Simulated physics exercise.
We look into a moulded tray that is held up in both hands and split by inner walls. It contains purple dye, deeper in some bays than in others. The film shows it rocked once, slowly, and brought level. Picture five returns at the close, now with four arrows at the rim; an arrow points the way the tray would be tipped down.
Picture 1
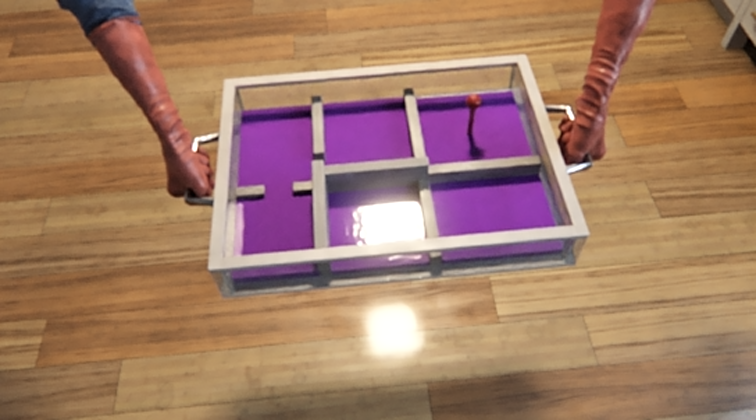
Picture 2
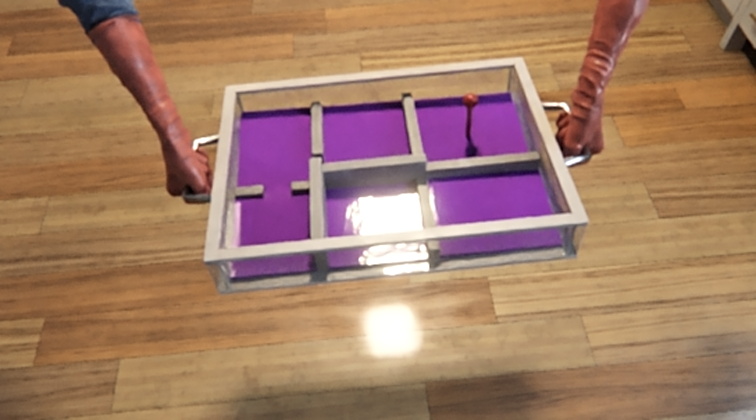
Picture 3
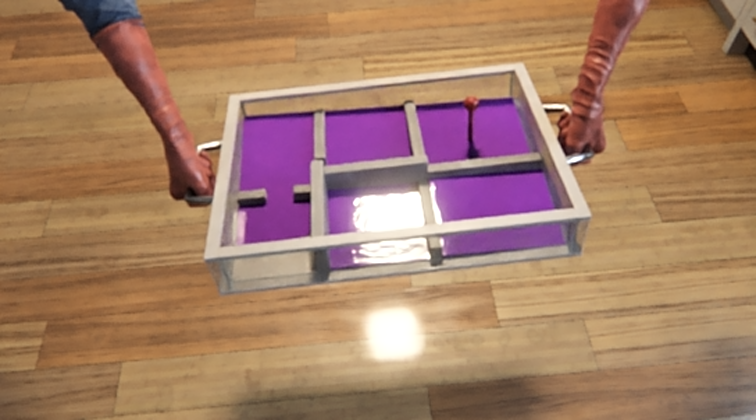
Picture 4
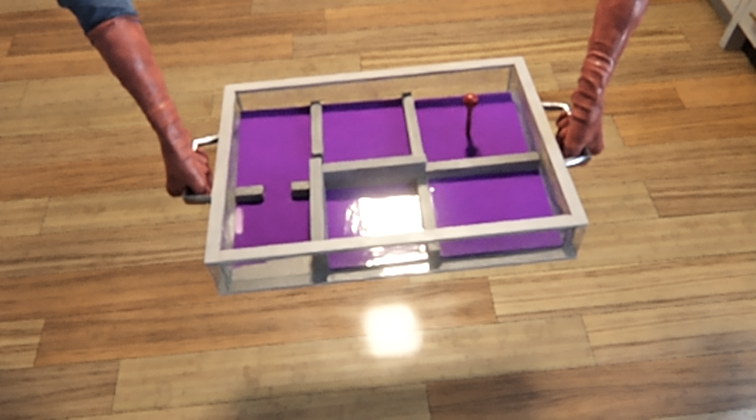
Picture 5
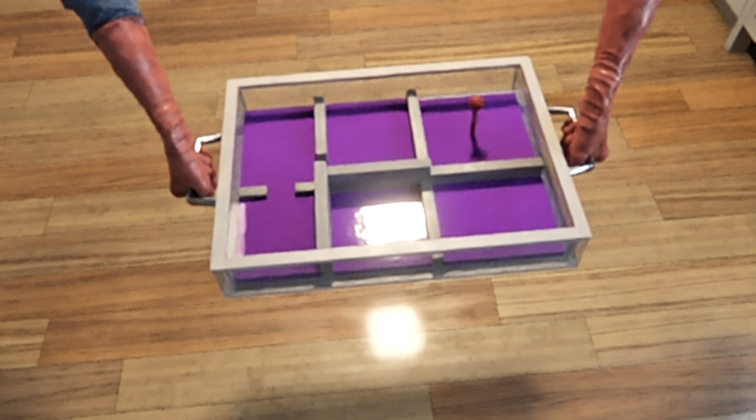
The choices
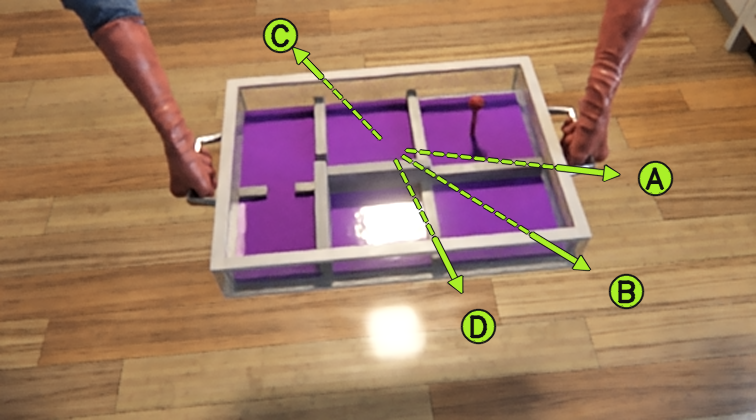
A clear-sided tray of purple liquid, divided by inner walls and held by two reddish hands over a wooden floor, tilted slightly toward the back, then came level again, its red-topped peg still upright.
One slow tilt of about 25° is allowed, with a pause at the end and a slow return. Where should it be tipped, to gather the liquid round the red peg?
A.
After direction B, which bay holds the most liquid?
It is the front right one.
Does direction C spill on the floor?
Yes.
On the marked copy, A ends at (613, 174); B ends at (585, 266); C ends at (297, 52); D ends at (459, 287).
Choosing A, about 27 % of the liquid ends in the peg's bay; about 15 % goes over the rim.
Choosing B, about 7 % of the liquid ends in the peg's bay; about 26 % goes over the rim.
Choosing C, about 7 % of the liquid ends in the peg's bay; about 26 % goes over the rim.
Choosing D, about 9 % of the liquid ends in the peg's bay; about 14 % goes over the rim.
